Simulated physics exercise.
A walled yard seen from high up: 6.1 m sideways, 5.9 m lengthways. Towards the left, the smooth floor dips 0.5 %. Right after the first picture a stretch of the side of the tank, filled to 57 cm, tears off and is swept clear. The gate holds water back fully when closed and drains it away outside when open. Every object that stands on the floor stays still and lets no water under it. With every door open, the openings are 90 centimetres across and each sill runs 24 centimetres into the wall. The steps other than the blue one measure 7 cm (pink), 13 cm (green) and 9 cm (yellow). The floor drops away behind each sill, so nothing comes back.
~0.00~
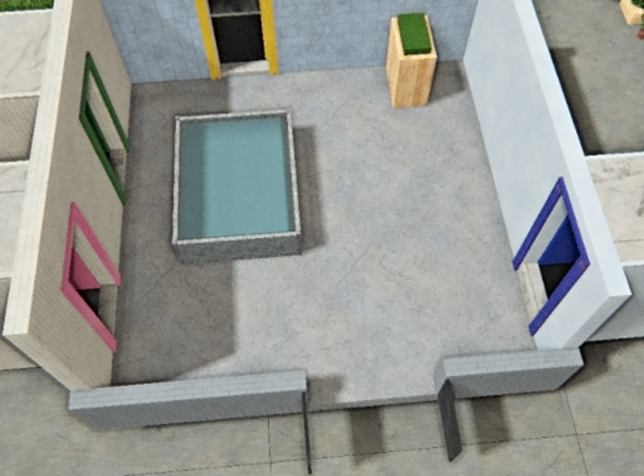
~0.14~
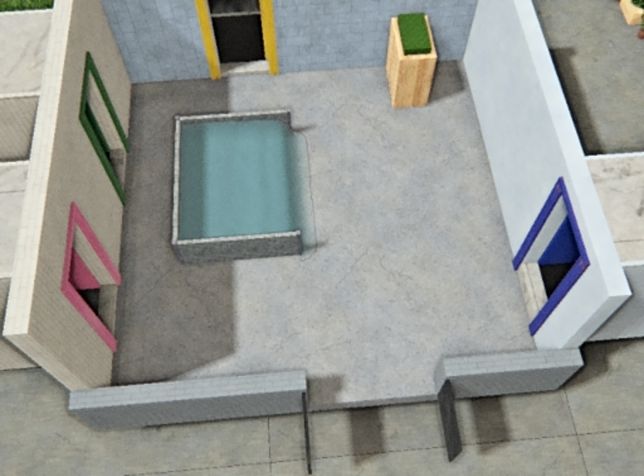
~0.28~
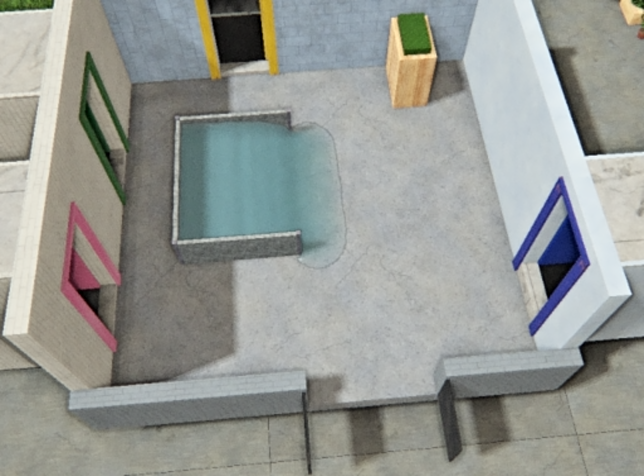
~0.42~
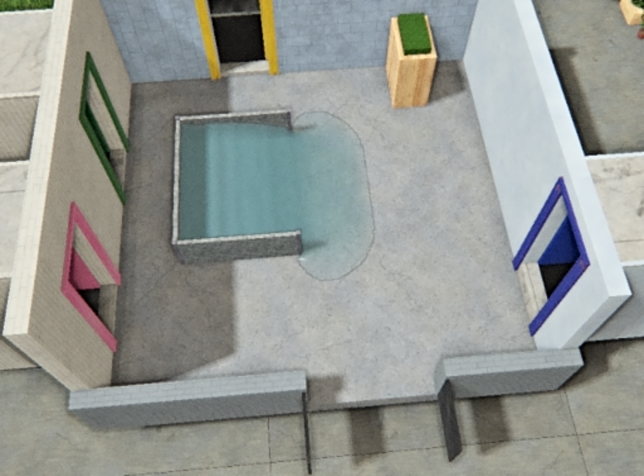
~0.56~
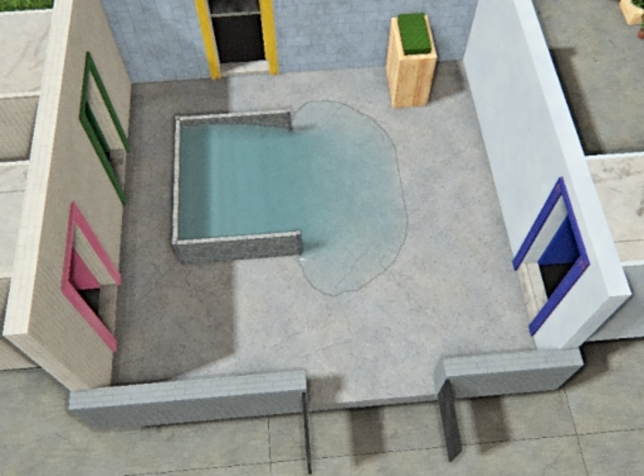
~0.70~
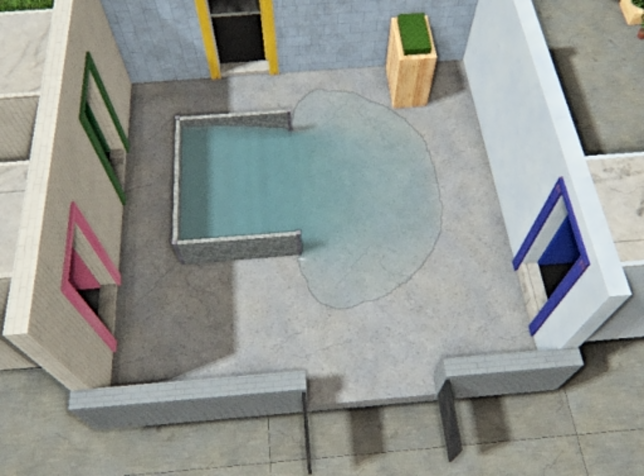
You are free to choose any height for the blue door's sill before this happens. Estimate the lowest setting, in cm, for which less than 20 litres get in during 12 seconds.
Around 12.5 cm.
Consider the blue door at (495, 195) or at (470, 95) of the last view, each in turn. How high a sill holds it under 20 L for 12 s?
Minimums: About 24 cm and 18 cm.
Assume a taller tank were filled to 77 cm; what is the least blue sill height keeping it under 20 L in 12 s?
Around 18 cm high.
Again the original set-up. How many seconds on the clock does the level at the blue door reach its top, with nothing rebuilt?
The depth peaks at about 2.4 seconds.
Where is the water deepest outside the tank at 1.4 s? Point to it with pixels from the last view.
Look close to (487, 188).
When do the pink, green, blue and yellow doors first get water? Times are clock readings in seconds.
The pink door at 6.0 s, the green door at 6.0 s, the blue door at 1.6 s, the yellow door at 3.4 s.
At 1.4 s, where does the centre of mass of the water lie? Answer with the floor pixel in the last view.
The water's centre is at about (308, 192).
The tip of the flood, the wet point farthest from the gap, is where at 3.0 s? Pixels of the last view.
At about (532, 368).
After 1.4 s water covers 40 % of the floor, deepest (27 cm) near (487, 188); it has not reached the blue door.
After 3.0 s water covers 50 % of the floor, deepest (32 cm) near (447, 66); 15 cm at the blue door, 0 litres in over its 26 cm sill.
After 12.0 s water covers 95 % of the floor, deepest (12 cm) near (122, 236); 3 cm at the blue door, 0 litres in over its 26 cm sill.
At the blue door as built, the water arrived by 1.6 s and peaked near 18 cm at 2.4 s.
Run again over the same 12 s with other heights there, 38 litres in over 10.5 cm, 11 litres over 14 cm. The limit of 20 litres is kept from about 12.5 cm up.
